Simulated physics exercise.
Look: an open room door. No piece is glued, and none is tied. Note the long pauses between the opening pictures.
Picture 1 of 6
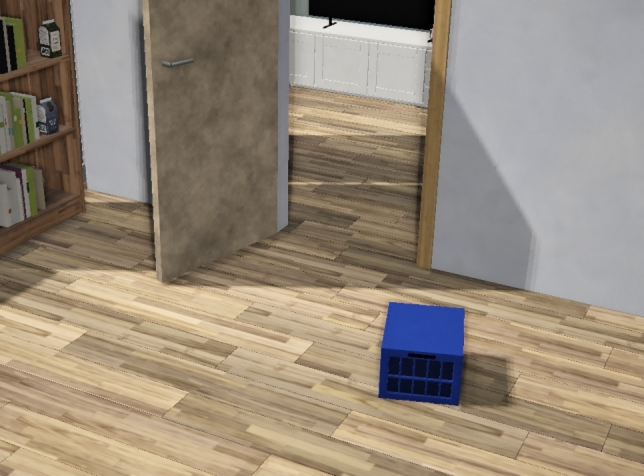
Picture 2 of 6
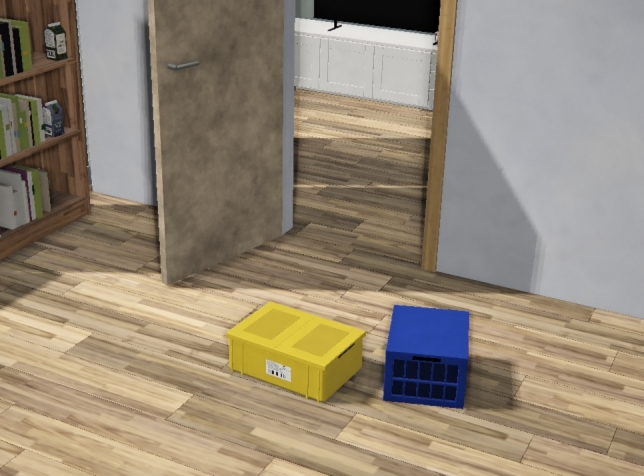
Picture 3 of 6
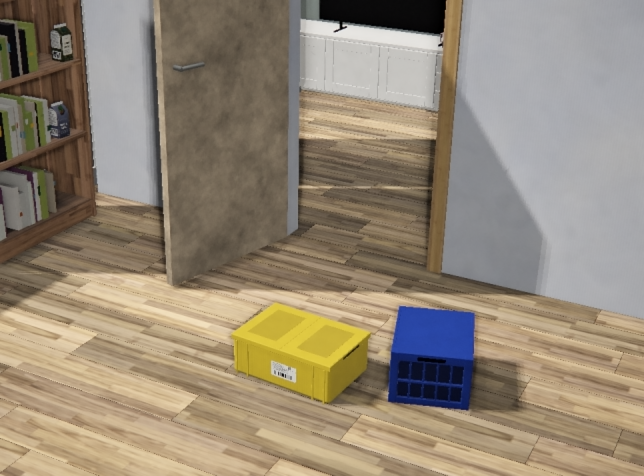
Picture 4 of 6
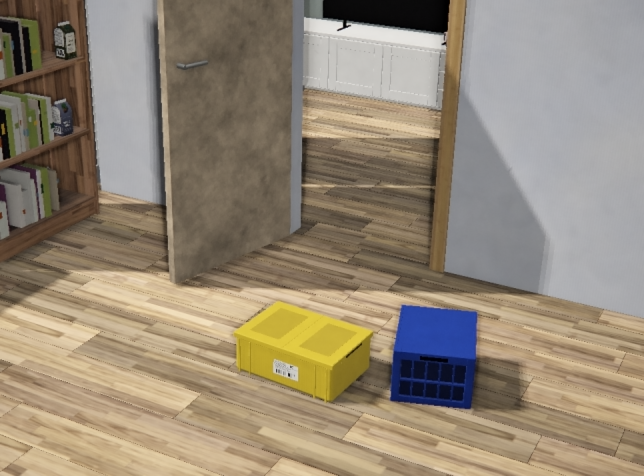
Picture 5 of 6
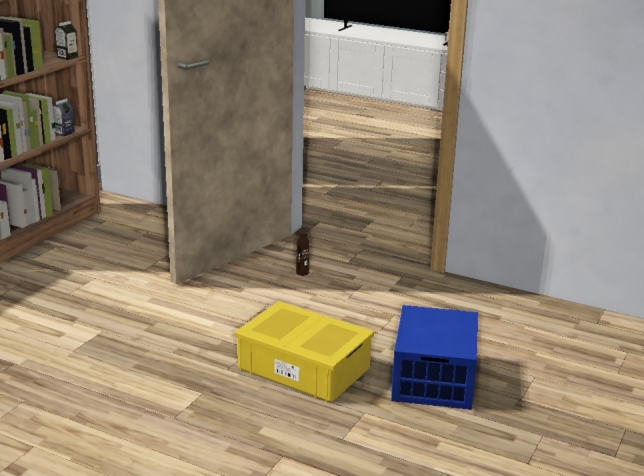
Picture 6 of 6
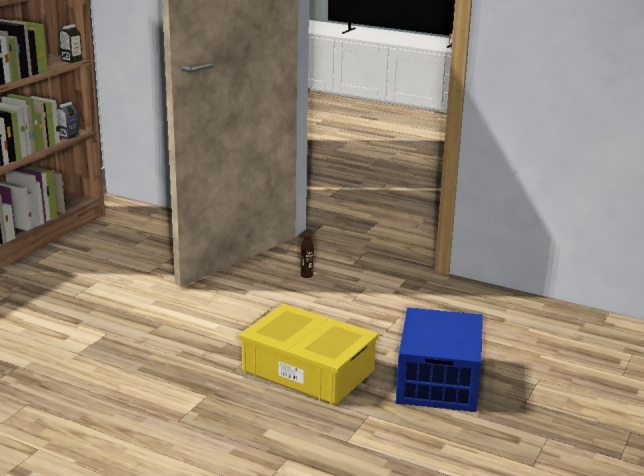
Room with an open, unmoving door and a blue crate, a yellow tote appearing beside it, then a brown bottle near the door.
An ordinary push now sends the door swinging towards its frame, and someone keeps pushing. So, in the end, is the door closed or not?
In the end it is closed.
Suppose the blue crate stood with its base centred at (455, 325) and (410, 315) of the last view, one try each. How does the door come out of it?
Try one: Swings all the way; try two: Swings all the way.
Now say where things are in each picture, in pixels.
Door wide open and still; blue crate (423, 352), in the first frame.
Door wide open and still; blue crate (427, 355); yellow tote (296, 351), in the second frame.
Door wide open and still; blue crate (433, 356); yellow tote (301, 352), in the third frame.
Door wide open and still; blue crate (435, 355); yellow tote (303, 350), in the fourth frame.
Door wide open and still; blue crate (436, 356); yellow tote (304, 351), in the fifth frame.
Door wide open and still; brown bottle (307, 255); blue crate (440, 358), in the sixth frame.
Then, 1.50 s later than the last frame, door at 63°.
Then, 2.20 s later than the last frame, door at 34°; brown bottle moved well along near (344, 252).
Then, 2.80 s later than the last frame, door at 10°; brown bottle moved well along near (373, 242).
When it is over, door at 0°; moved from the start, brown bottle; the other 2 as before. End places, in pixels of the last picture, brown bottle near (383, 236).
